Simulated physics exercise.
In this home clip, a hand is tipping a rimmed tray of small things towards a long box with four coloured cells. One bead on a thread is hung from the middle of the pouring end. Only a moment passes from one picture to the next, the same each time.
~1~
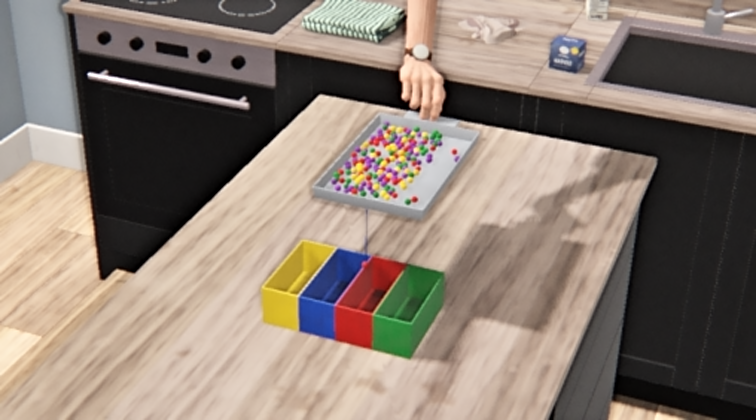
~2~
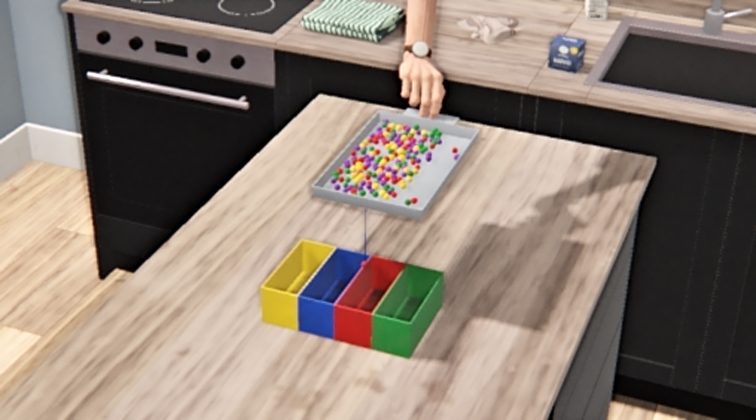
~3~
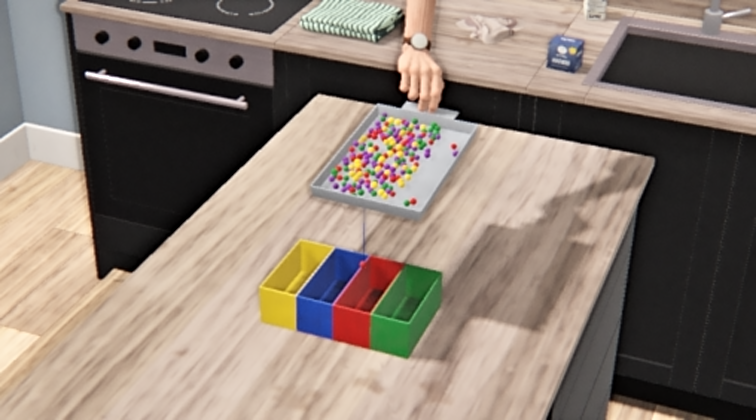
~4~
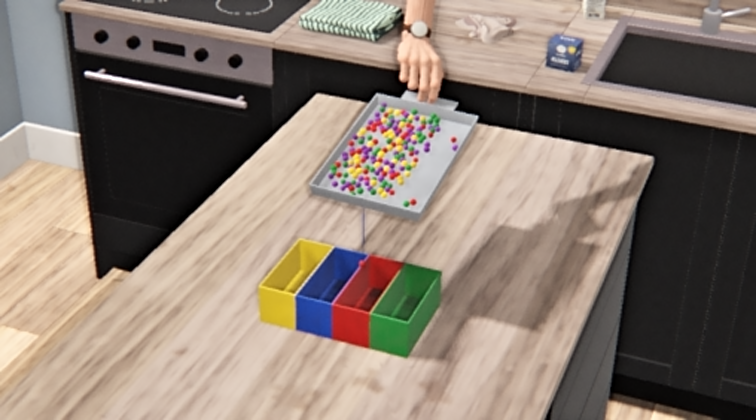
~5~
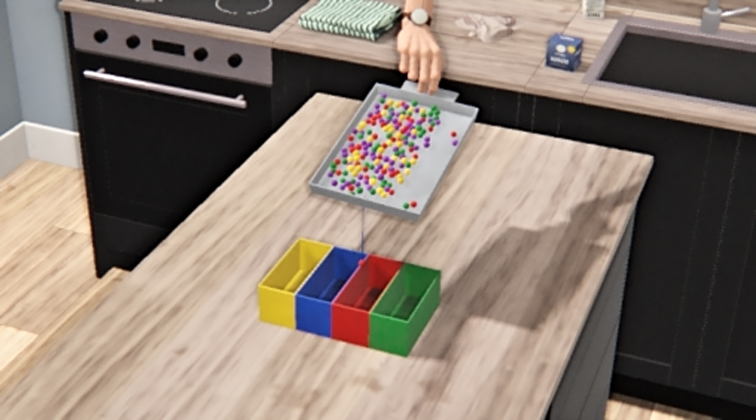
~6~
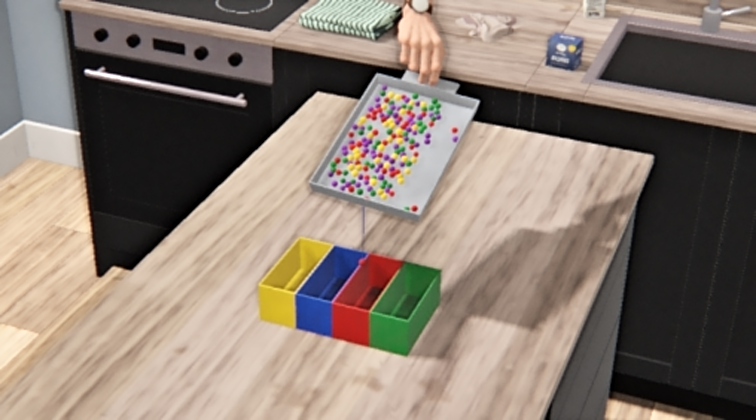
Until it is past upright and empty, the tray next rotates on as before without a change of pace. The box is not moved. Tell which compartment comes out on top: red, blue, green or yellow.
It is green that comes out on top.
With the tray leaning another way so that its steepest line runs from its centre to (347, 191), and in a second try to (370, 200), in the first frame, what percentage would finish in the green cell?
The first gives 0 %, the second 10 %.
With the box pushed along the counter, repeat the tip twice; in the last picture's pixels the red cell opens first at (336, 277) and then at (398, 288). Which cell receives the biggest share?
In the first case it's the green cell, in the second it's the cell in red.
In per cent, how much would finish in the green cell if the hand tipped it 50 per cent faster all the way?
I'd put it near 70 per cent.
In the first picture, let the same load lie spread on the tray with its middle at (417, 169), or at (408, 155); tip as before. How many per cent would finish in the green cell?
You'd get near 70 percent first and near 70 percent after that.
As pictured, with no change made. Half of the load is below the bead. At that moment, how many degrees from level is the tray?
At roughly 95°.
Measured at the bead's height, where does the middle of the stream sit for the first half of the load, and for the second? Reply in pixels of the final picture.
(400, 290) first, (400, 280) later.
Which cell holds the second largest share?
That red cell.
Soon after the last picture, tray tipped steeply; most on the tray; a stray few in the green cell; a stray few in the red cell; a small part falling or outside the box.
A little later, tray tipped right over; about a quarter on the tray; about a third in the green cell; about a quarter in the red cell; a stray few in the blue cell; about a quarter falling or outside the box.
Later still, tray tipped past a quarter turn; about two thirds in the green cell; about a quarter in the red cell; a stray few in the blue cell; a small part falling or outside the box.
By the end, tray tipped past a quarter turn; about two thirds in the green cell; about a quarter in the red cell; a stray few in the blue cell; none in the yellow cell; a small part outside the box.
